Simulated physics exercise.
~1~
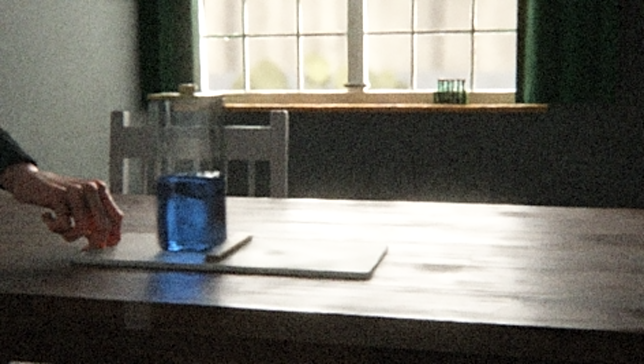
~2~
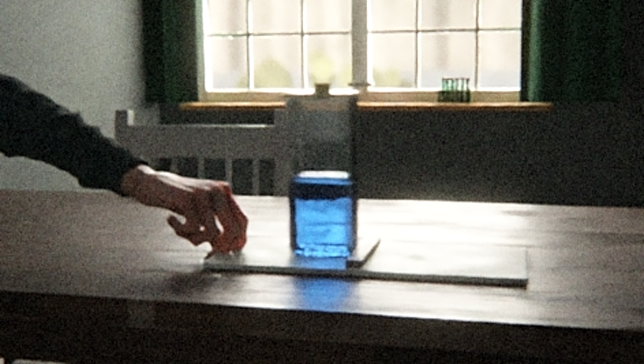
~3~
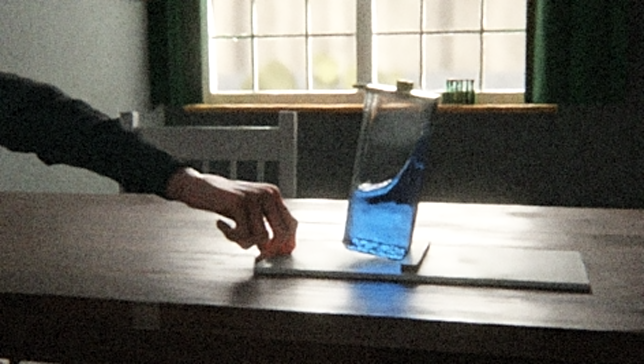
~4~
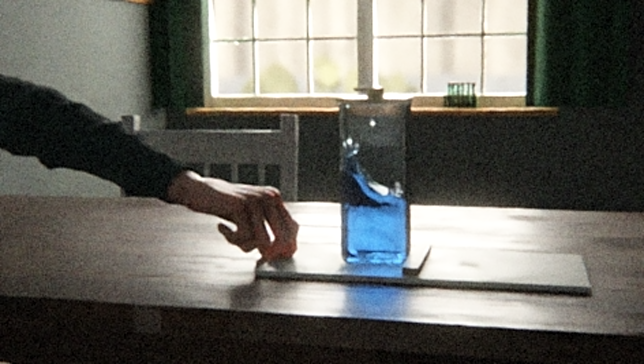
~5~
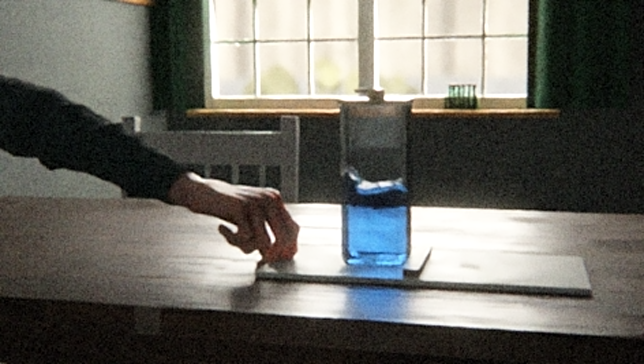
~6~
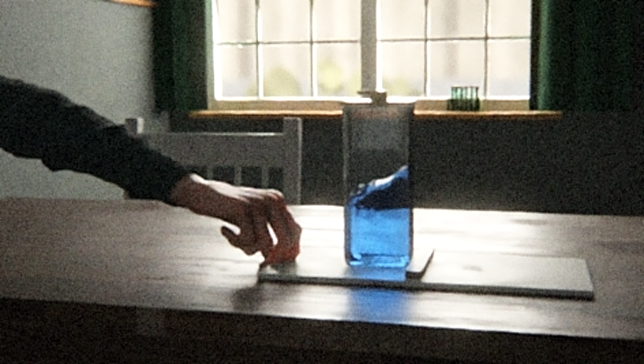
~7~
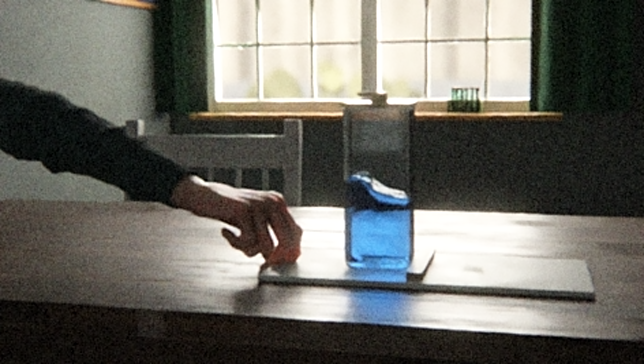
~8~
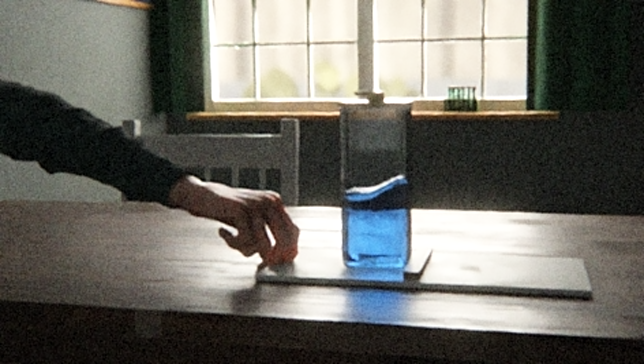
A clear container partly filled with blue liquid slid right on a pale board across a wooden table, a hand moving along beside it, then tipped rightward as the board stopped, rocked back upright and stayed standing while the liquid sloshed inside.
